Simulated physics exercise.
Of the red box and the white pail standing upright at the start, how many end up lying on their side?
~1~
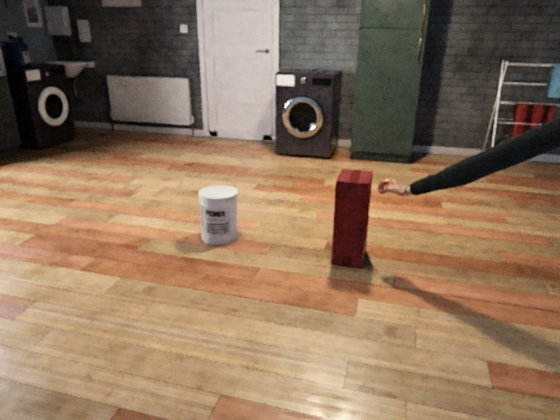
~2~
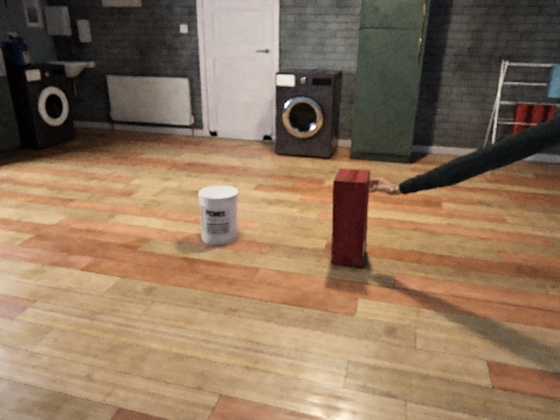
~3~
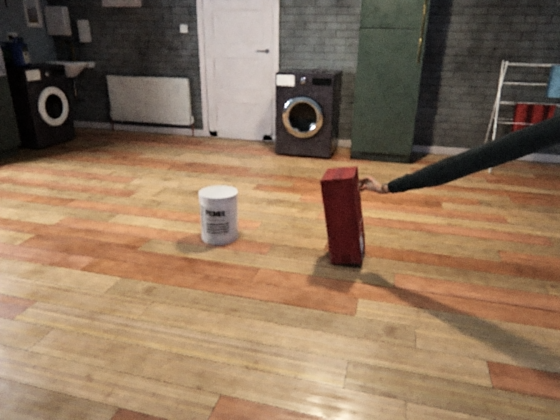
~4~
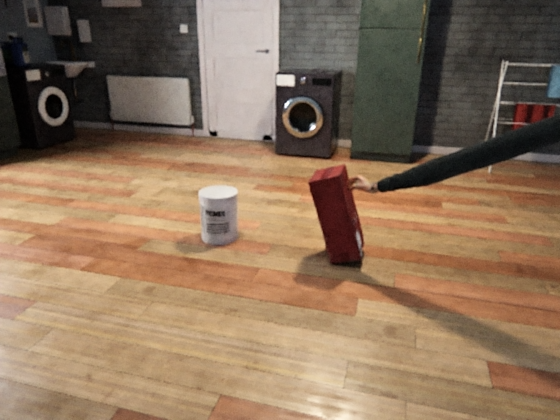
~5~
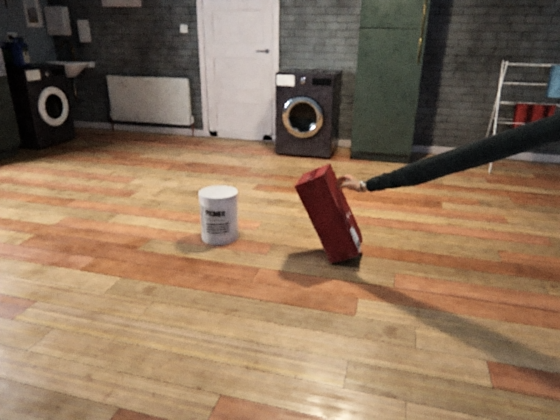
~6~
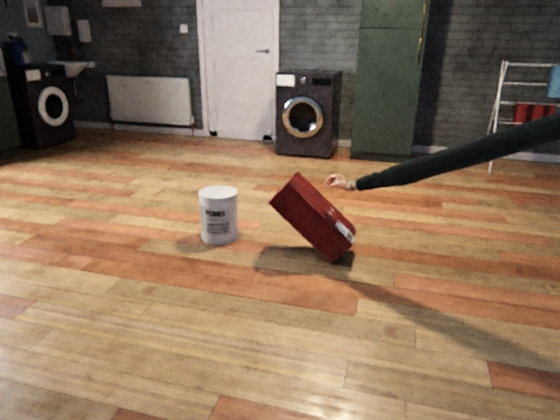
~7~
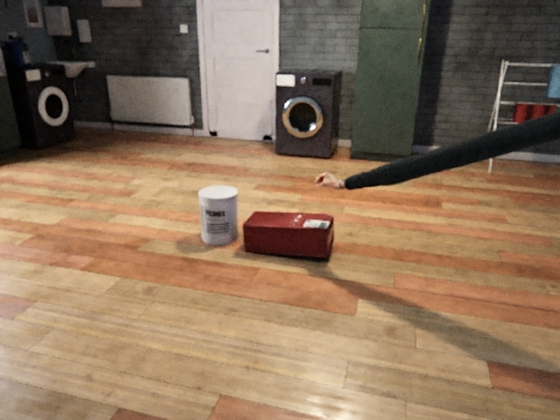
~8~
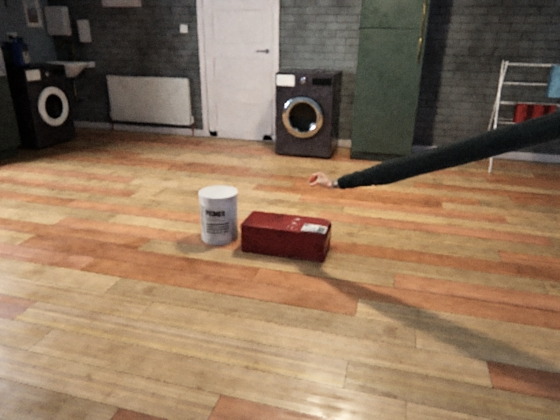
One of them ends up lying on its side, the red box, while the white pail stays upright.
